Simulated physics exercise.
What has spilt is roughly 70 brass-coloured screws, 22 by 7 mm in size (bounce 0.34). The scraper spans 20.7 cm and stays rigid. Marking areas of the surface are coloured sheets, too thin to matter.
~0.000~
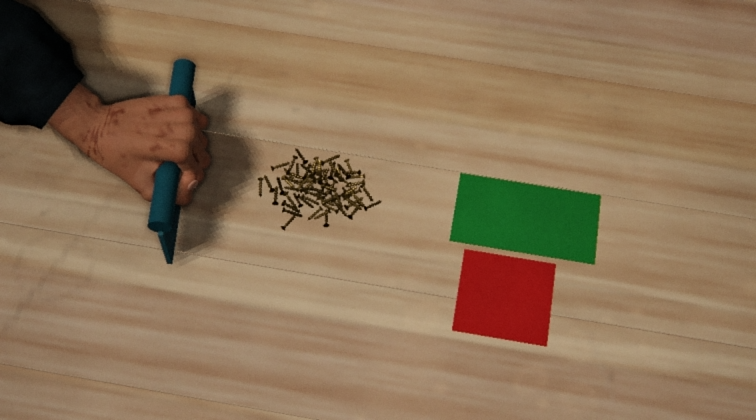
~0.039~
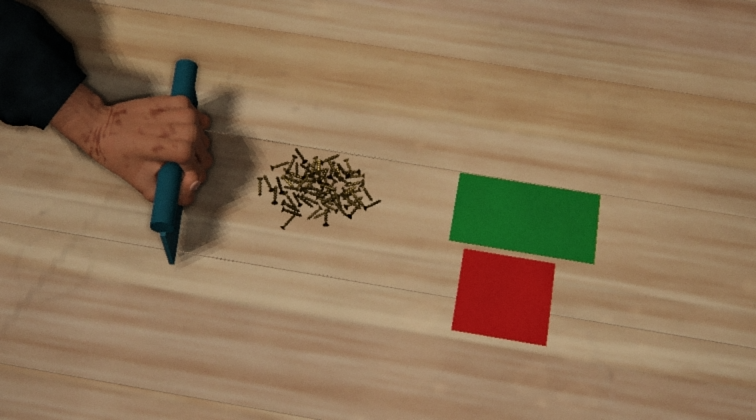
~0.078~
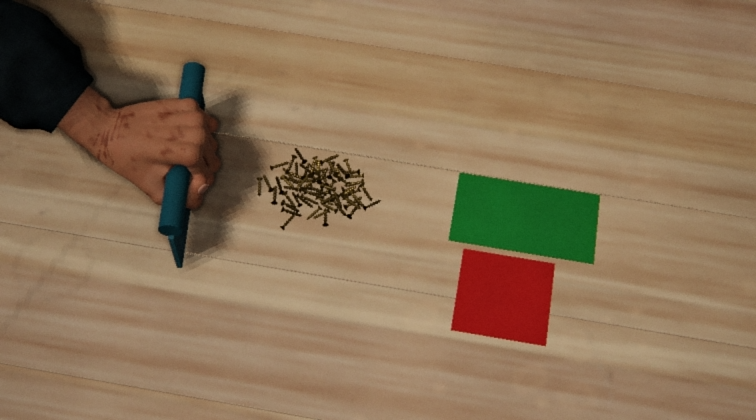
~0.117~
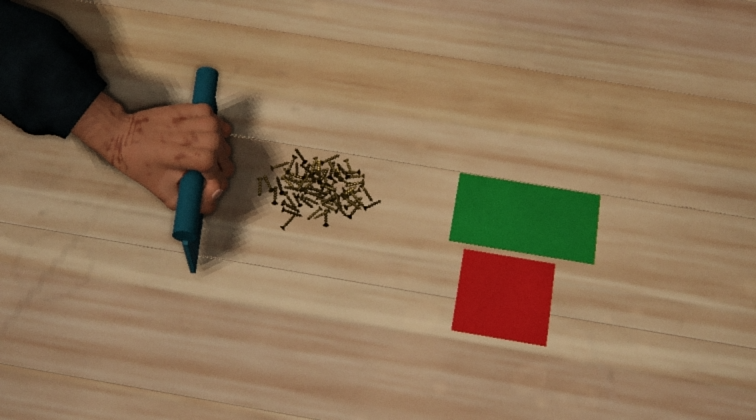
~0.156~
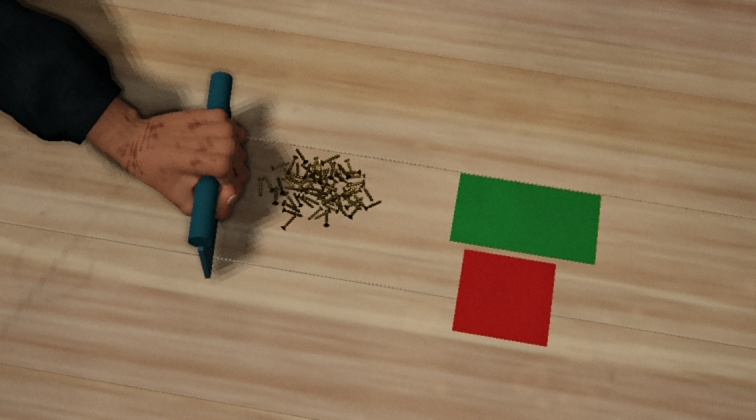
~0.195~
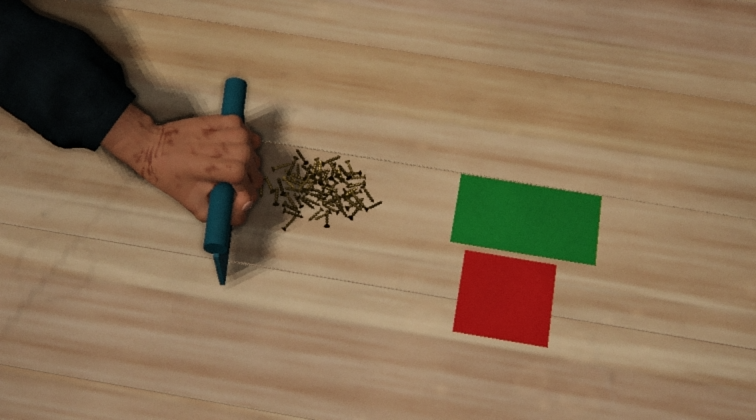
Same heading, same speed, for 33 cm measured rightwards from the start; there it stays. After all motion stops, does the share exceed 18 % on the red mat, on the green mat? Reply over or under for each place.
Red mat: Over; green mat: Over.
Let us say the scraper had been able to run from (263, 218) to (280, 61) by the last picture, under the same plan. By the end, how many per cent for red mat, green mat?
At rest the red mat holds 0 % and the green mat holds 40 %.
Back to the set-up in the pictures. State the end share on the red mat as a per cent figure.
Some 25 %.
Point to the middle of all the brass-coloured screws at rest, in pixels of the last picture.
Centre at rest: Approx. (488, 234).
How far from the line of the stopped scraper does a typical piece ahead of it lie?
About 2 centimetres.
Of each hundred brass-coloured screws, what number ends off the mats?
Roughly 30 percent.
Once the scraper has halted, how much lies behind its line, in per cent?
Share: Approx. 20 %.
After 0.51 s, scraper 19 cm from its start, spill 9 cm wide; off the mats 100 %.
After 0.83 s, scraper 32 cm from its start, spill 13 cm wide; red mat 30 %, green mat 50 %, off the mats 25 %.
After 1.10 s, scraper 33 cm from its start, spill 15 cm wide; red mat 25 %, green mat 45 %, off the mats 25 %.
In the end, at 1.9 s, red mat 25 %, green mat 45 %, off the mats 30 %.
